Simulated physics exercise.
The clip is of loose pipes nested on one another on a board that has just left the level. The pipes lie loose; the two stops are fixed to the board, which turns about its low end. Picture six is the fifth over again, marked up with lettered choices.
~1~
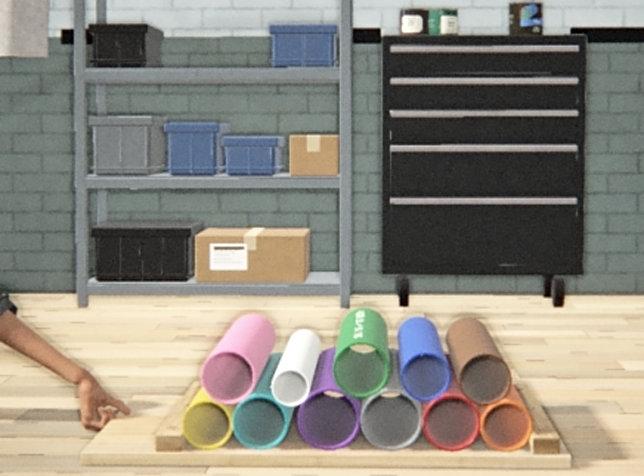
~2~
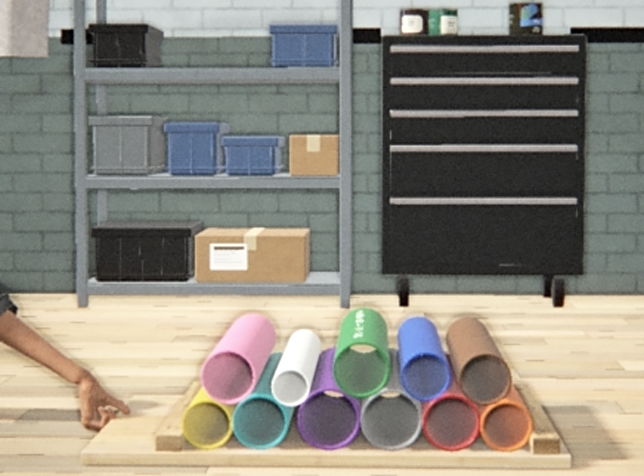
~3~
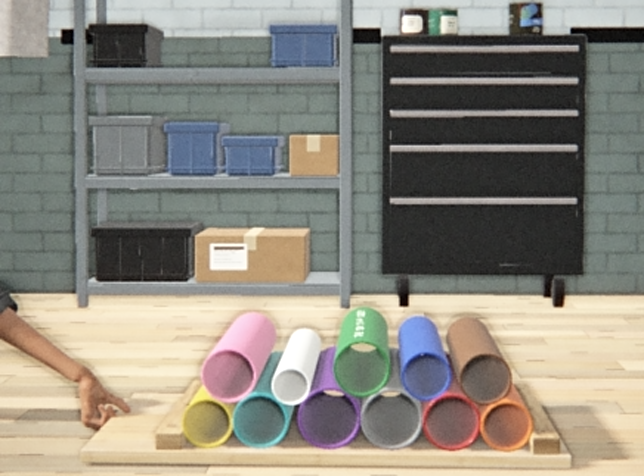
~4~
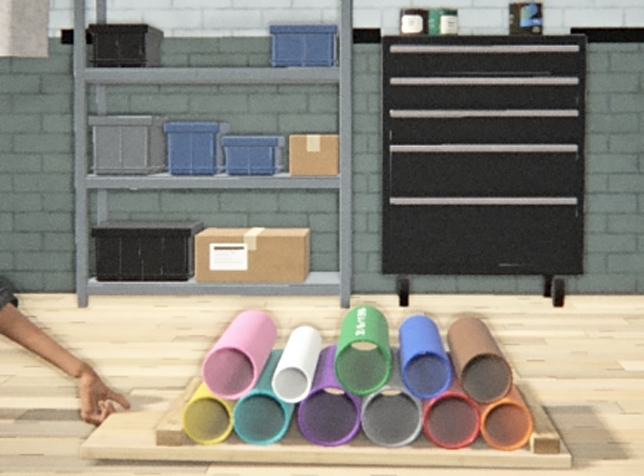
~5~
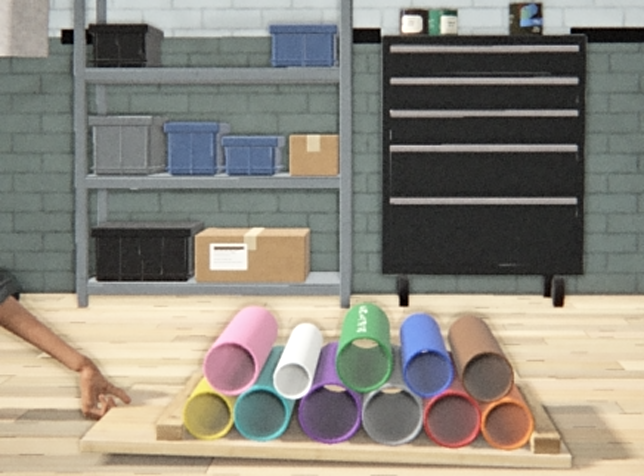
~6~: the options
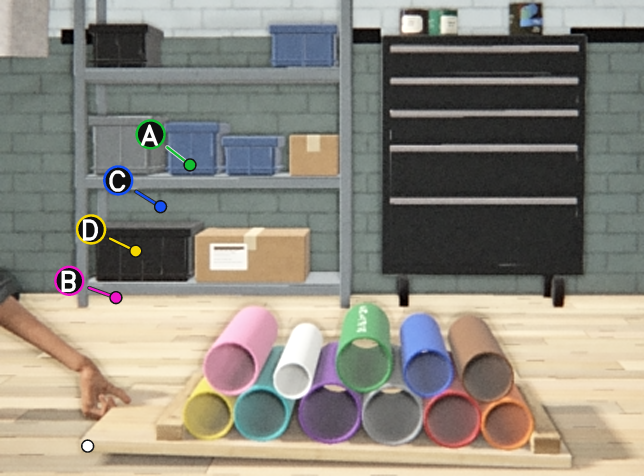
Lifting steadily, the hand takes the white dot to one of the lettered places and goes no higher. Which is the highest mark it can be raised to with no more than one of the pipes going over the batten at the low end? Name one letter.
Lift it to D and no more.
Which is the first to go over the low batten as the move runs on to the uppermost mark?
It is the brown one.
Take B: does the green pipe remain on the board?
The green pipe: Yes.
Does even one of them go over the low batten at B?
No, at B.
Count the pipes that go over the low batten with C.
It comes to three.
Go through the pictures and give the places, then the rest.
The first frame shows orange pipe (507, 427); pink pipe (229, 377); brown pipe (485, 379).
The second frame shows brown pipe (485, 379); blue pipe (426, 376).
The third frame shows board (330, 420); yellow pipe (208, 423); turquoise pipe (261, 421); orange pipe (507, 426).
The fourth frame shows board (330, 418); yellow pipe (208, 420); turquoise pipe (261, 418).
The fifth frame shows board (330, 415); yellow pipe (209, 415); turquoise pipe (262, 414).
On the copy, A at (190, 165); B at (116, 297); C at (161, 207); D at (136, 251); the white dot at (88, 446).
On D. First, board at 16°.
Then, board at 26°.
Finally, board at 26°, one over the low batten (brown).
By contrast, A three over the low batten (brown, blue, green); B none over the low batten; C three over the low batten (brown, blue, green).
